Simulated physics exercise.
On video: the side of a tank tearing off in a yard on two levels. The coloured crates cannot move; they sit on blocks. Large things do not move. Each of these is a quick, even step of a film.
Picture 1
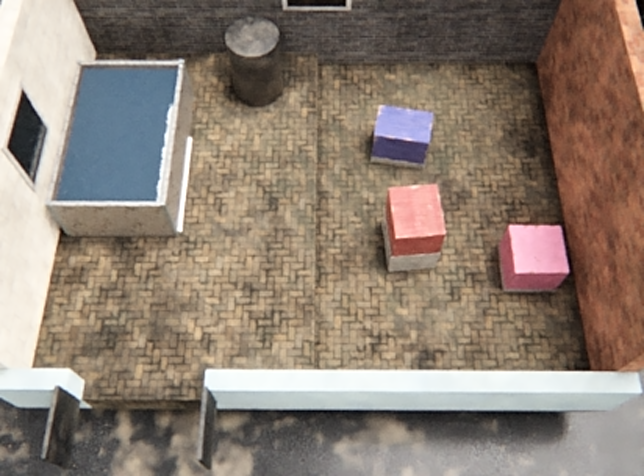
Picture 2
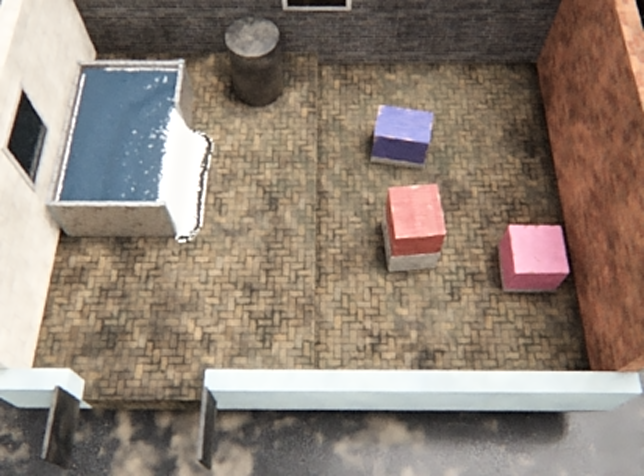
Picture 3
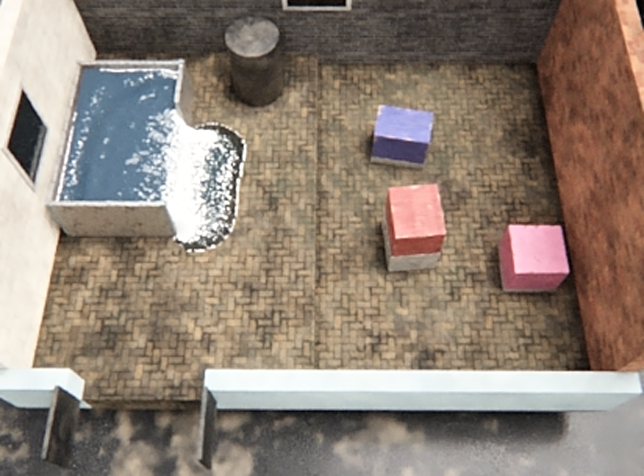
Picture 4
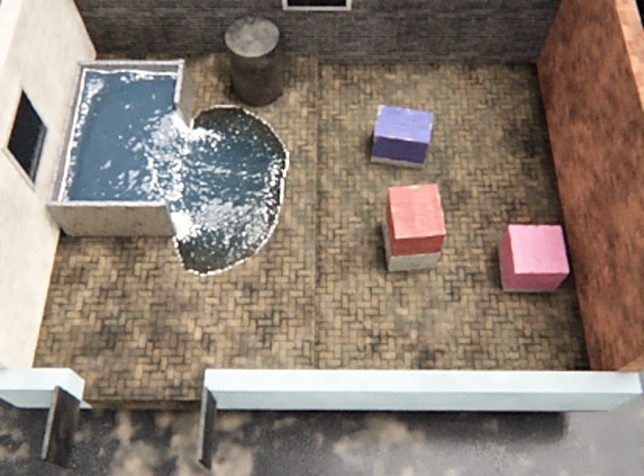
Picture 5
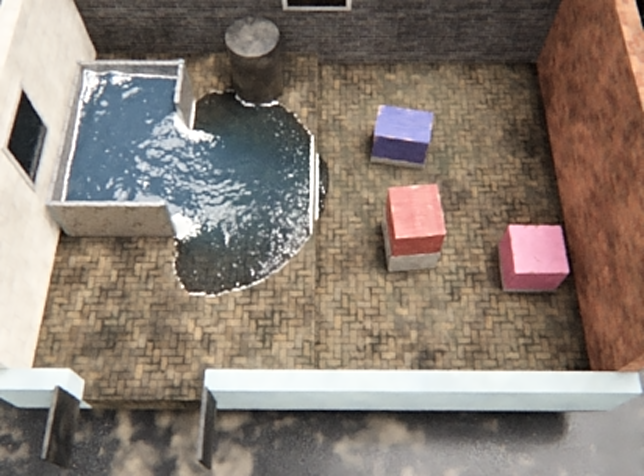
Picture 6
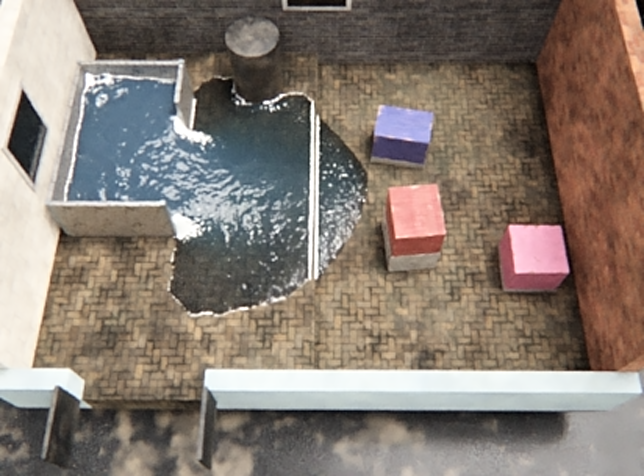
The clip opens on a walled, brick-paved yard with a full water tank at left and purple, red and pink blocks at right. The tank's right side gives way and water pours out, spreading rightward in a widening pool past the dark barrel and nearing the red block.
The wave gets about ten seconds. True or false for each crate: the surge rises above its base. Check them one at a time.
Pink crate: True; red crate: False; blue crate: True.
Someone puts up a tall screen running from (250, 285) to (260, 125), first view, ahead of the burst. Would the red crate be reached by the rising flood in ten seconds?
Looking at it, the red one is left alone in the end.
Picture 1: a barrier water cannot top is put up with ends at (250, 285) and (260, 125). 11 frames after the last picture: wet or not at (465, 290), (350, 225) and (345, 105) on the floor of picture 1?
First unwetted, then unwetted, then inundated.
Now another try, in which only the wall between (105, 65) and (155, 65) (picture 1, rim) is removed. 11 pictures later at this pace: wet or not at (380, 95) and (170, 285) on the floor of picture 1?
Going through them in turn, the first is drenched and the second is untouched by it.
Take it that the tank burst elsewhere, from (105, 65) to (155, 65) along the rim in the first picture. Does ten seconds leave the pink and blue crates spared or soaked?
First the pink crate: It gets reached; then the blue crate: It is never reached.
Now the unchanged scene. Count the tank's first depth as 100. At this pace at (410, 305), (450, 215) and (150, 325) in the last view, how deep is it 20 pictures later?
Respectively near 4, 8 and 0 per cent.
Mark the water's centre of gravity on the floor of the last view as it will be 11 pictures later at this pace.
My guess is about (293, 200).
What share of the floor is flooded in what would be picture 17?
Some 60 per cent.
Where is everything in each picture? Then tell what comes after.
In the first picture, still water in the water tank at (120, 132).
In the second picture, the front is at (181, 238), out from the gap at (176, 172).
In the third picture, water pours out at (177, 174) and has run to (232, 137).
In the fourth picture, water pours out at (177, 176) and has run to (276, 143).
In the fifth picture, the front is at (321, 166), out from the gap at (177, 176).
In the sixth picture, water pours out at (177, 176) and has run to (361, 176).
A moment on, water covers 45 % of the floor; the pink crate not reached, the red crate water round its plinth, the blue crate water round its plinth.
Next, water covers 60 % of the floor; the pink crate water round its plinth, the red crate water round its plinth, the blue crate water round its plinth.
Then, water covers 70 % of the floor; the pink crate water round its plinth, the red crate water round its plinth, the blue crate water round its plinth.
Later, water covers 75 % of the floor; the pink crate water round its plinth, the red crate water round its plinth, the blue crate water round its plinth.
In the end, water covers 75 % of the floor; the pink crate was topped, the red crate stayed above the water, the blue crate was topped.
